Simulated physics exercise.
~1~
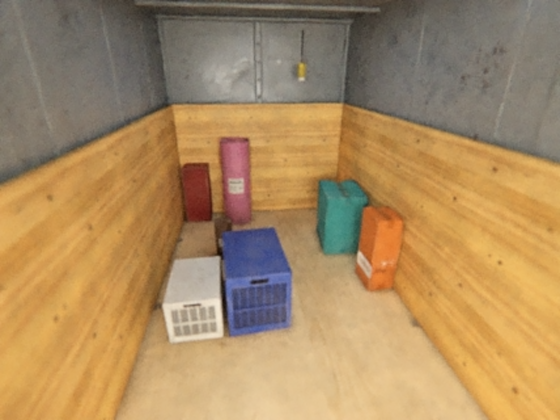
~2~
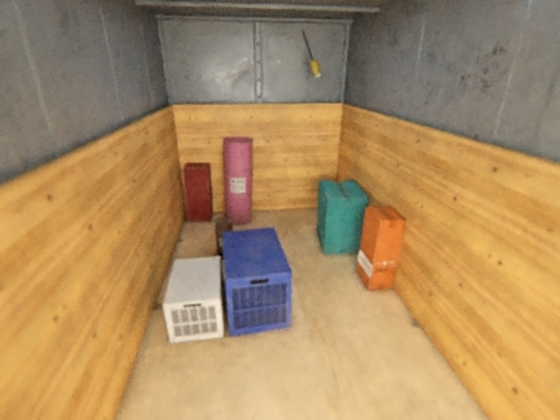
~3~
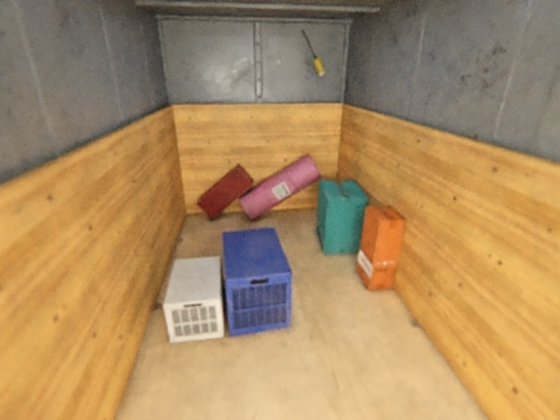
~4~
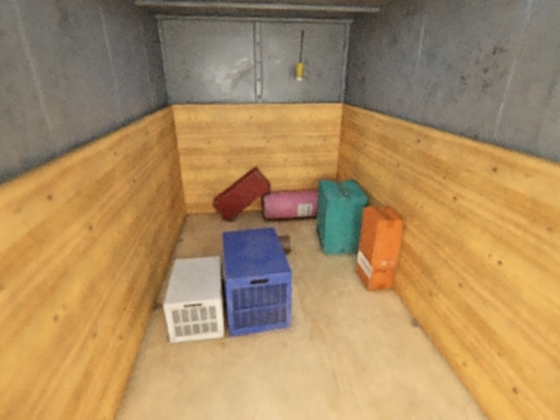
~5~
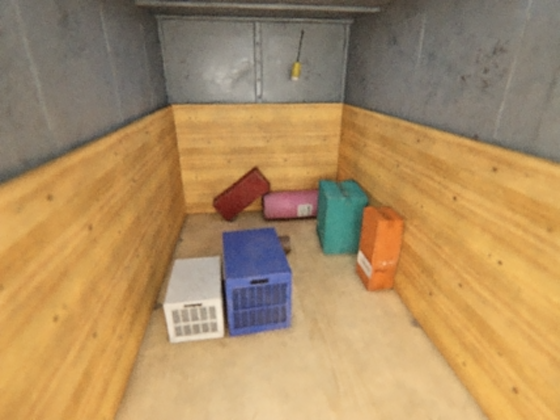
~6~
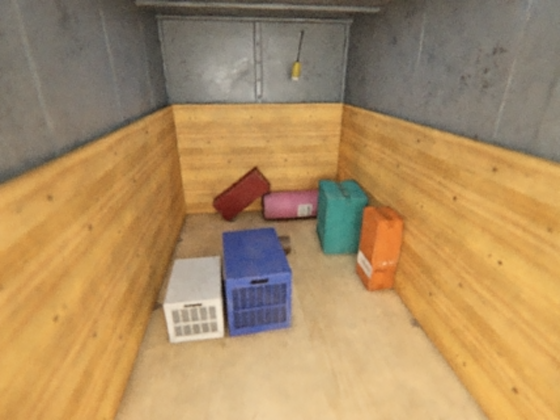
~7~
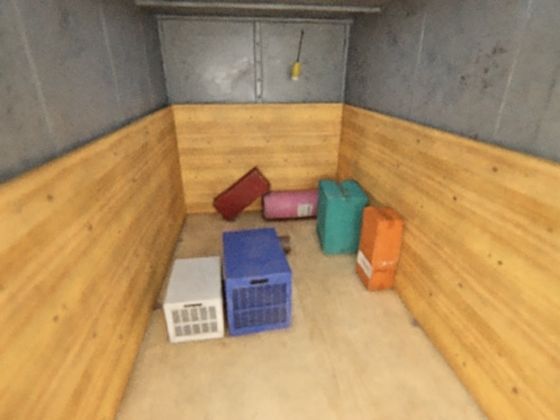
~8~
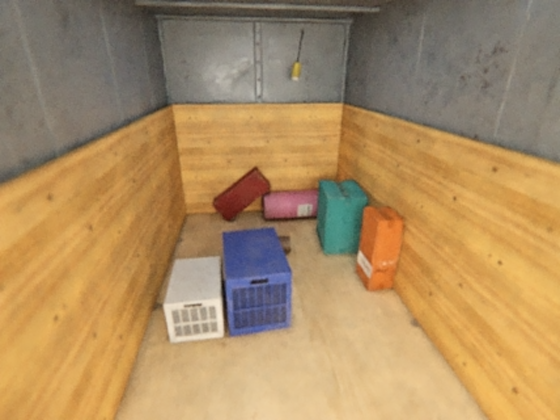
A pink drum and a red box topple right in a load bay and stay down.
